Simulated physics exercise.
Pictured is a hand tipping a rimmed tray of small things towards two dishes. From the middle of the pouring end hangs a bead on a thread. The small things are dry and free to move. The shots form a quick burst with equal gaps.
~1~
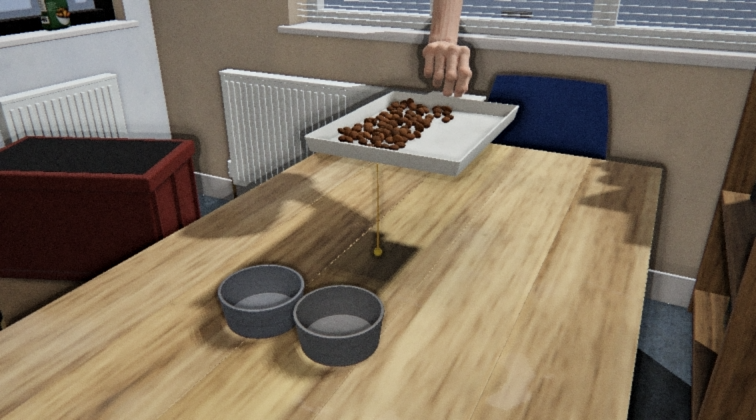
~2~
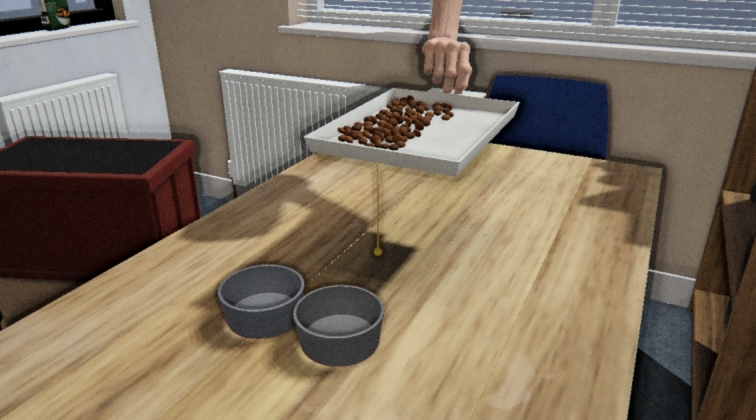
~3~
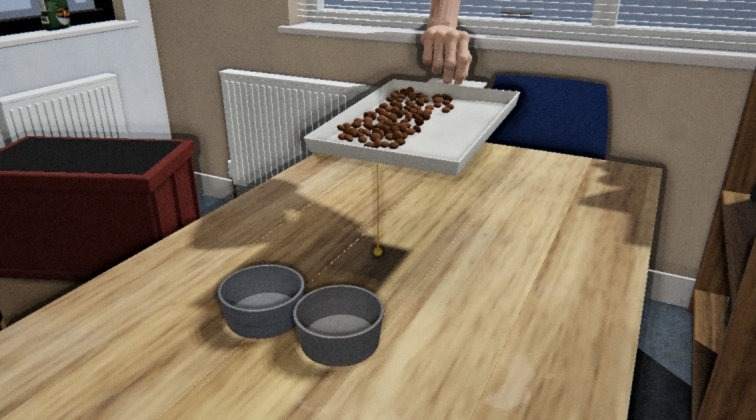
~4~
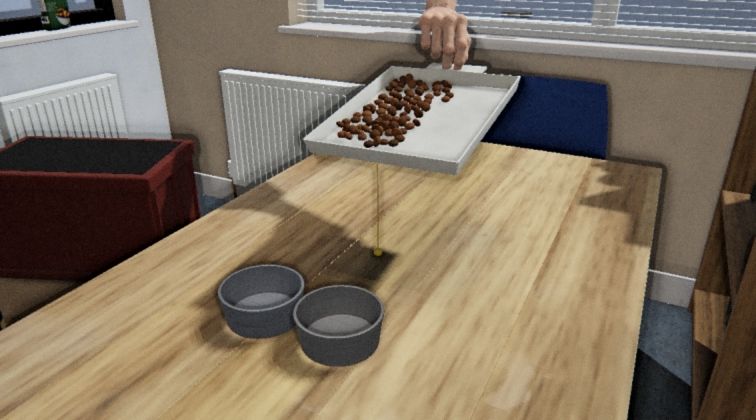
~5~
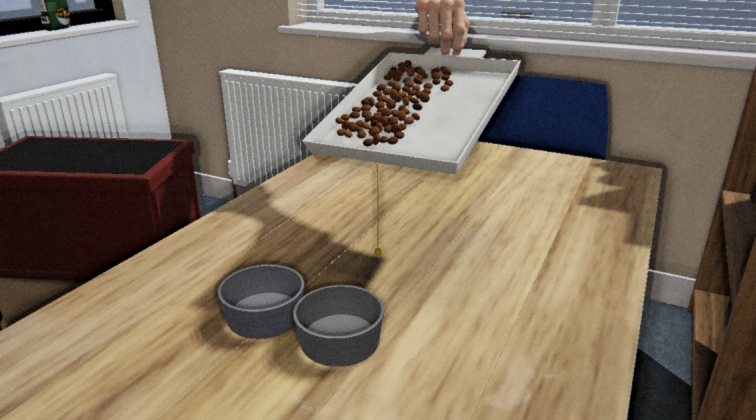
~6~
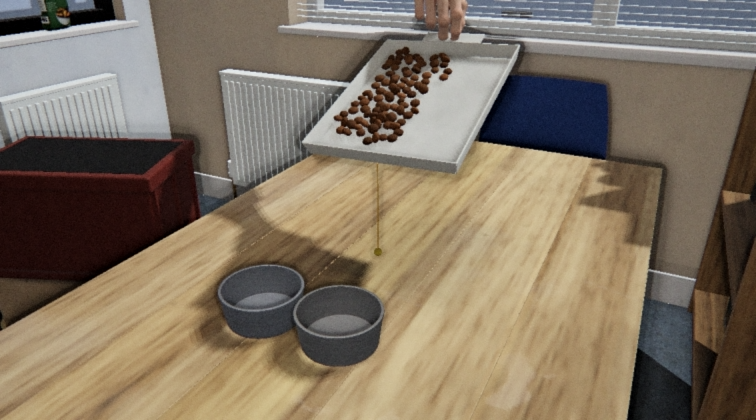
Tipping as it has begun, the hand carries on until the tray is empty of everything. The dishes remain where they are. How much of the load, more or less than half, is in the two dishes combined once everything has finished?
The catch is going to fall below what is lost.
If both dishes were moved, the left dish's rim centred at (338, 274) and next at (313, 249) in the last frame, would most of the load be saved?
Held in all, by try: A larger portion, then a smaller portion.
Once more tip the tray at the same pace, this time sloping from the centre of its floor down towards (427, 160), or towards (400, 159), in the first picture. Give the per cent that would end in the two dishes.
0 % and 10 %.
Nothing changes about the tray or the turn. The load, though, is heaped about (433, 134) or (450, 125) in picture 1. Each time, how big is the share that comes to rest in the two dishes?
10 per cent for the first try, 10 per cent for the second.
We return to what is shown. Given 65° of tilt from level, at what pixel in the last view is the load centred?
Look about (347, 140) in the last picture.
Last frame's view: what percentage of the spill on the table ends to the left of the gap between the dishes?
20 %, roughly.
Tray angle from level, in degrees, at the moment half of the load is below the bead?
About 100 degrees.
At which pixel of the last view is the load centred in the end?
Resting centre, last picture - approx. (332, 299).
Shortly afterwards, tray tipped steeply; all but a few on the tray; a little in the air.
Next, tray tipped past a quarter turn; near a quarter on the tray; only a few in the right dish; only a few in the left dish; near a third outside both; near a quarter in the air.
Some moments later, tray tipped past a quarter turn; only a few in the right dish; a little in the left dish; all but a few outside both.
In the end, tray tipped past a quarter turn; only a few in the right dish; a little in the left dish; all but a few outside both.
